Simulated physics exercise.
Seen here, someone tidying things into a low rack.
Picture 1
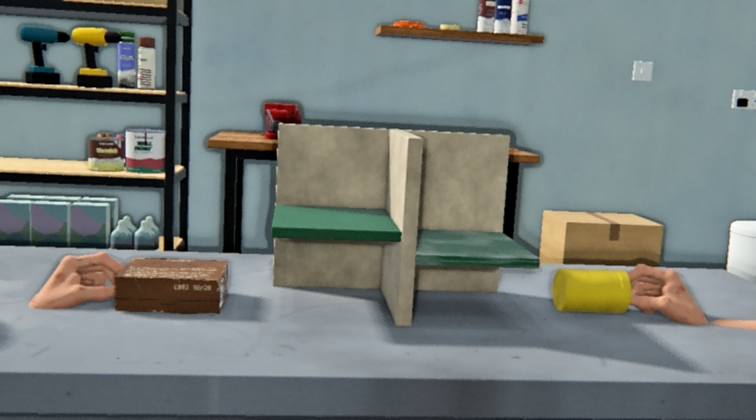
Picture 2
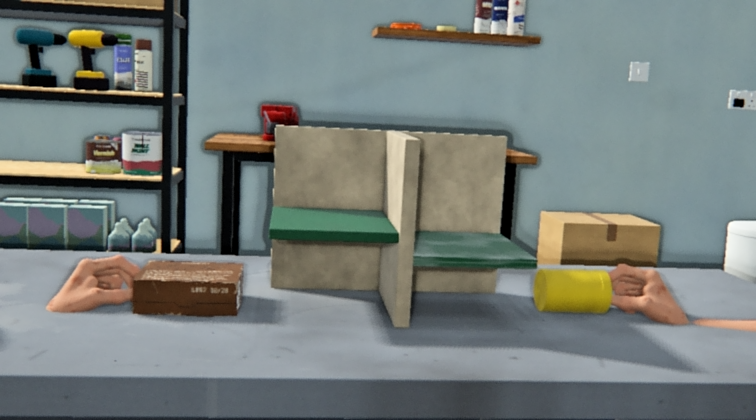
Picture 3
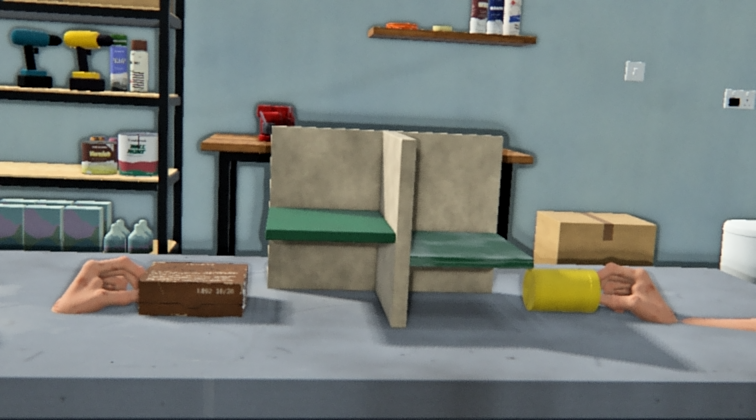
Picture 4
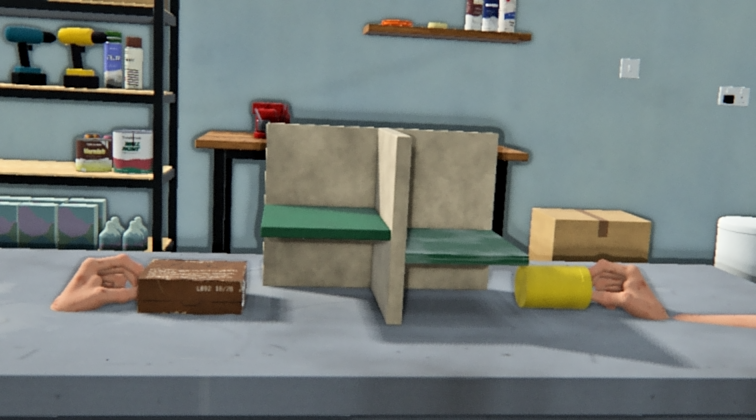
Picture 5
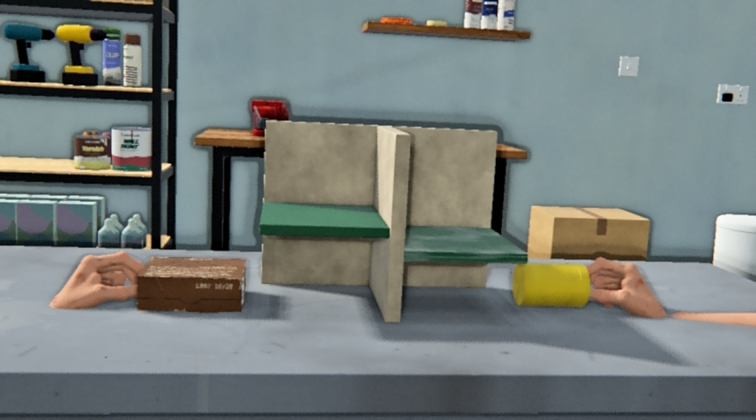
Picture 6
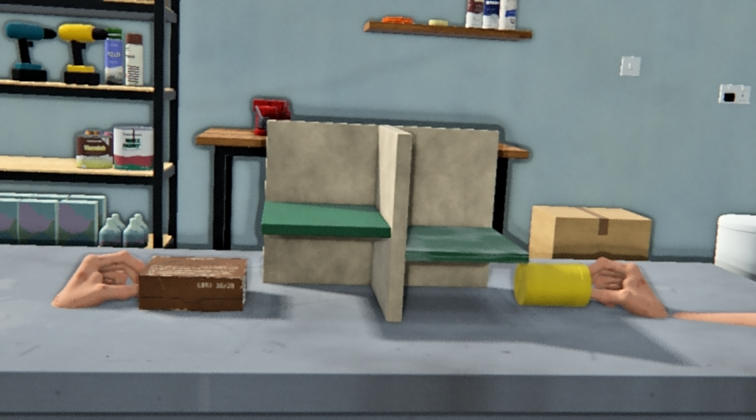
At first, one hand holds a brown packet on the left and another holds a yellow beaker on the right of a low rack with green shelves. The hands slide both things inward across the grey surface, then stay nearly still, with the packet and beaker outside the rack.
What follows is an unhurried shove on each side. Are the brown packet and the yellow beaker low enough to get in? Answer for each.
In the end the brown packet slides in and the yellow beaker slides in.
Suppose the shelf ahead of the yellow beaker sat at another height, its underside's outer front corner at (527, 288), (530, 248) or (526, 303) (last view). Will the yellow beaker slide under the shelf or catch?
The yellow beaker gets stuck; gets in; catches on the edge.
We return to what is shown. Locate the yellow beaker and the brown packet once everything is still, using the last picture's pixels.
The yellow beaker at (473, 283), the brown packet at (312, 285).
Then, 0.40 s past the last view, brown packet sliding up to the opening near (228, 283); yellow beaker sliding up to the opening near (523, 284).
Then, 0.68 s past the last view, brown packet part of the way in near (266, 284); yellow beaker part of the way in near (488, 283).
Finally, the brown packet clears the shelf, near (312, 285); the yellow beaker clears the shelf, near (473, 284).
